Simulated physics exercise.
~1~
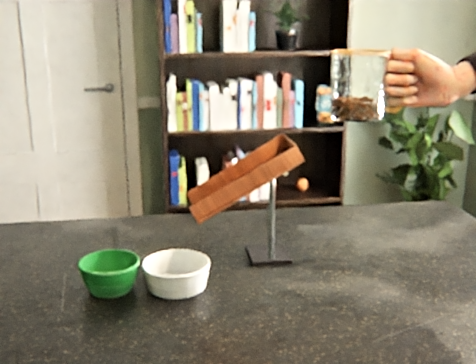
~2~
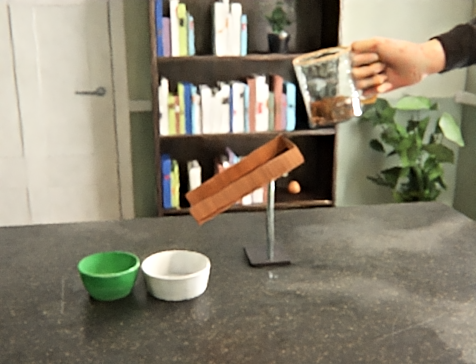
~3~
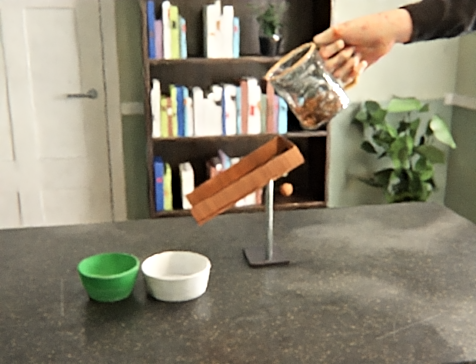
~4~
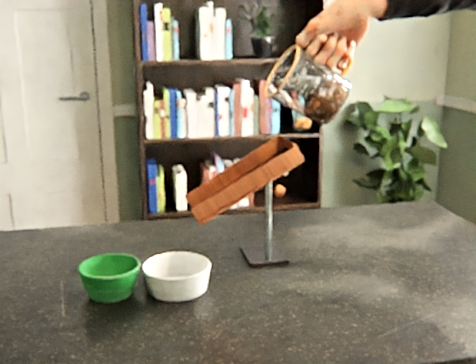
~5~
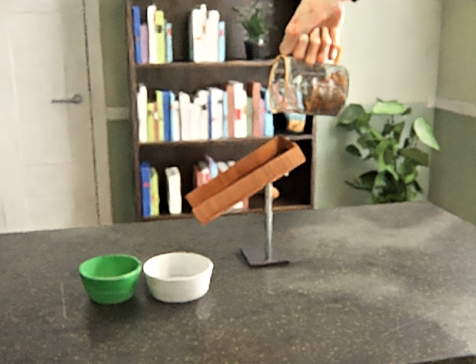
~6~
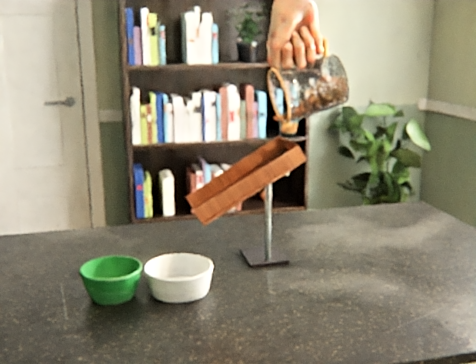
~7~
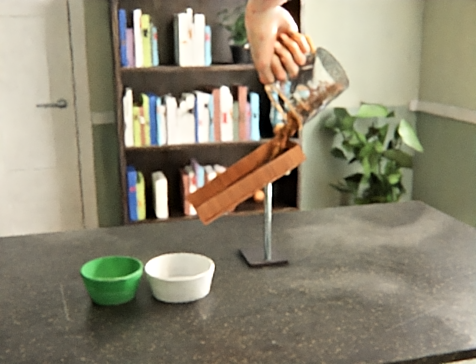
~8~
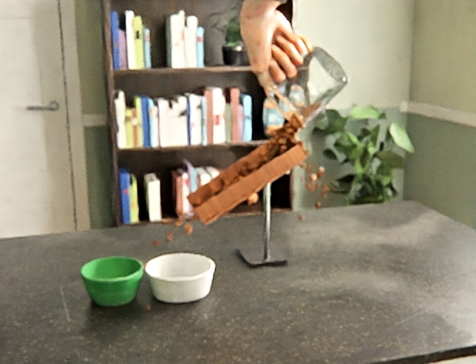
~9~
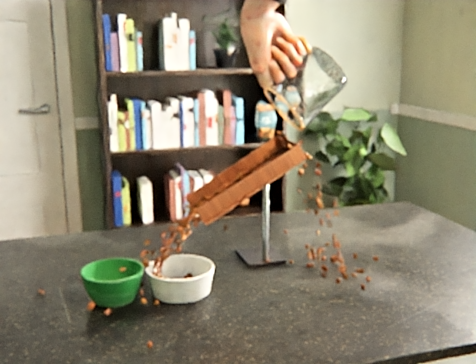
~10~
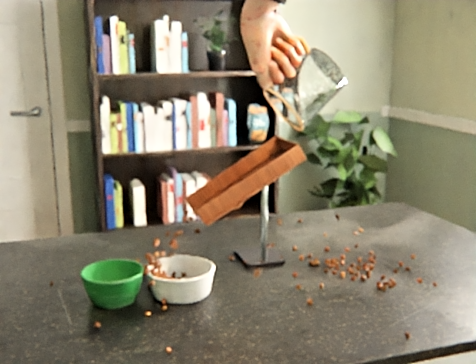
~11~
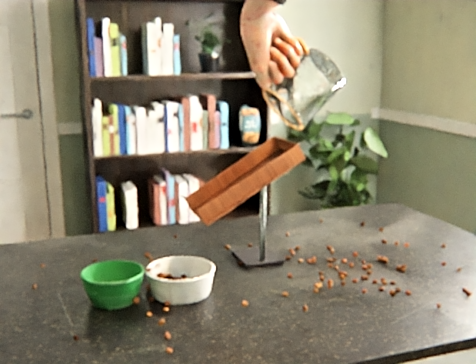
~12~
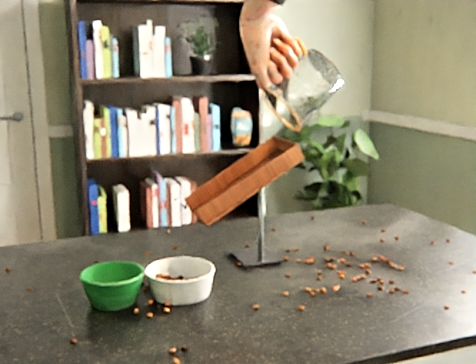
Brown kibble tumbling from a hand-tipped glass jug down a sloped wooden chute, landing mostly in a white dish and across the table.
